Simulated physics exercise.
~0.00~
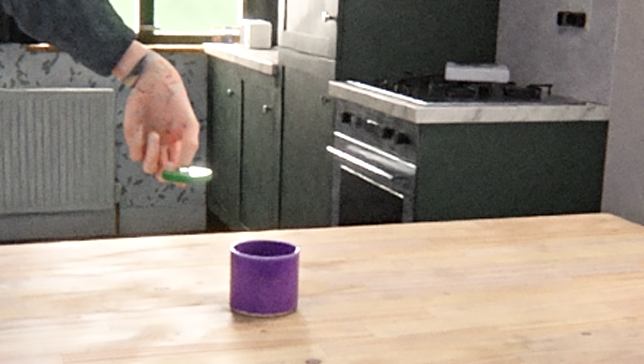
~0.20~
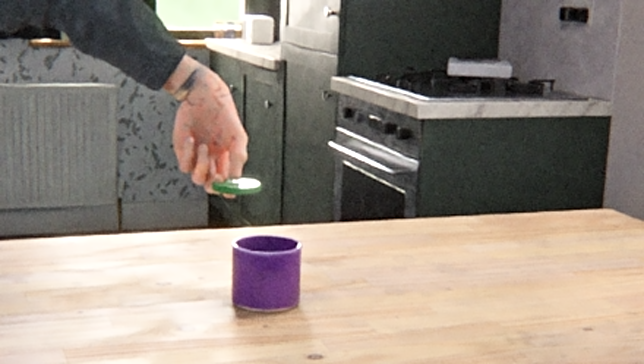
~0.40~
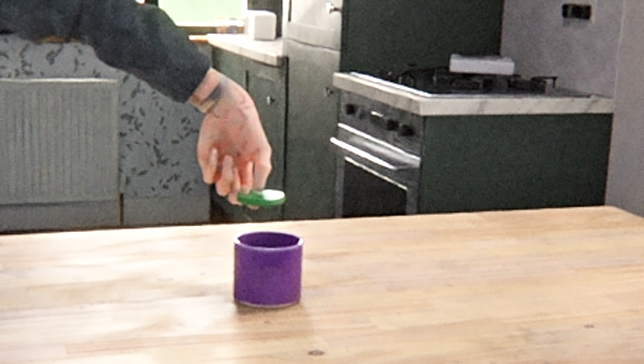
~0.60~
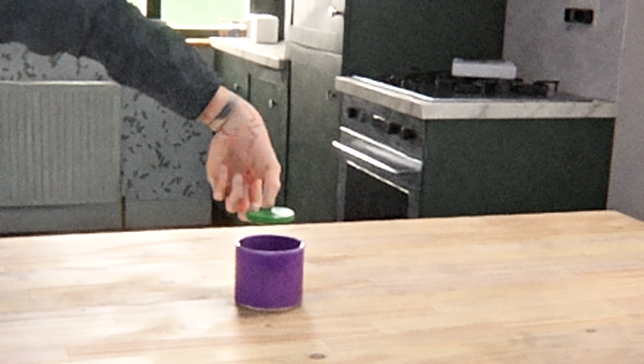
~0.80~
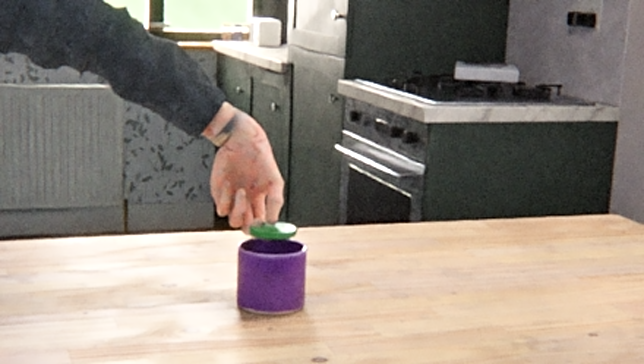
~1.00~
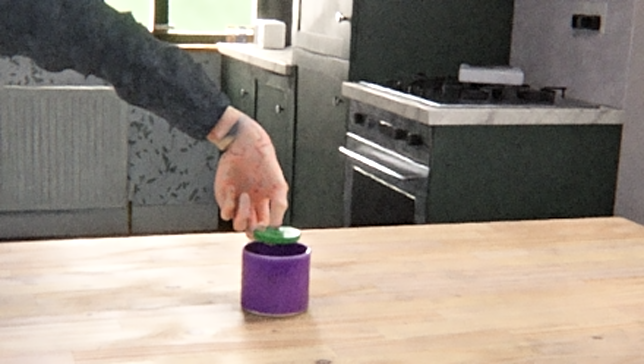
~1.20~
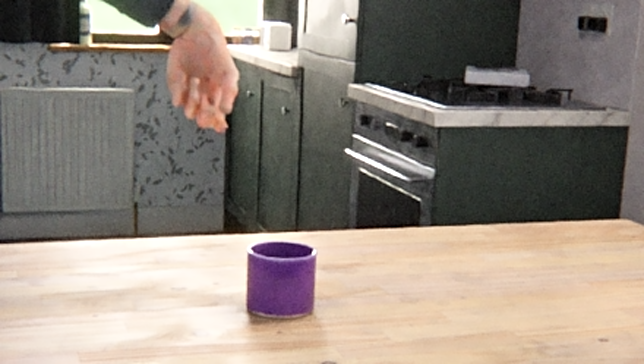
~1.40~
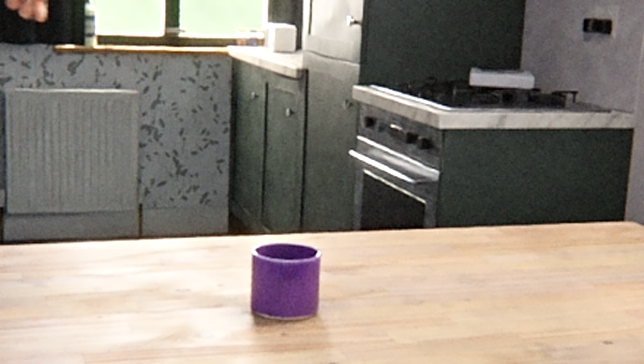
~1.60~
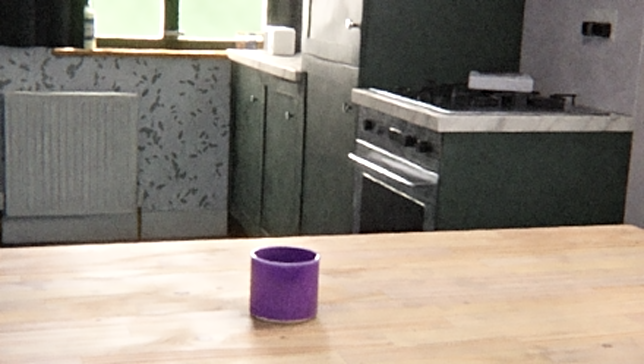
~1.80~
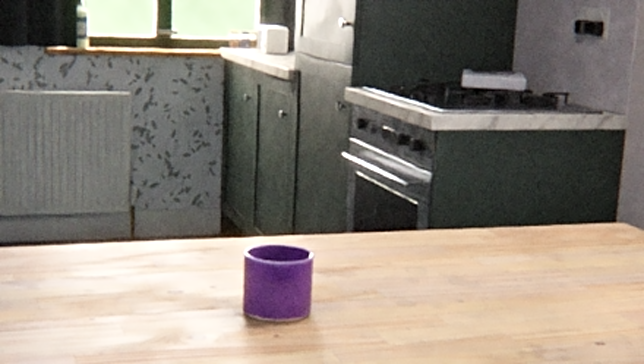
A hand lowering a small green lid over an open purple pot, letting it drop inside, then withdrawing left out of view.
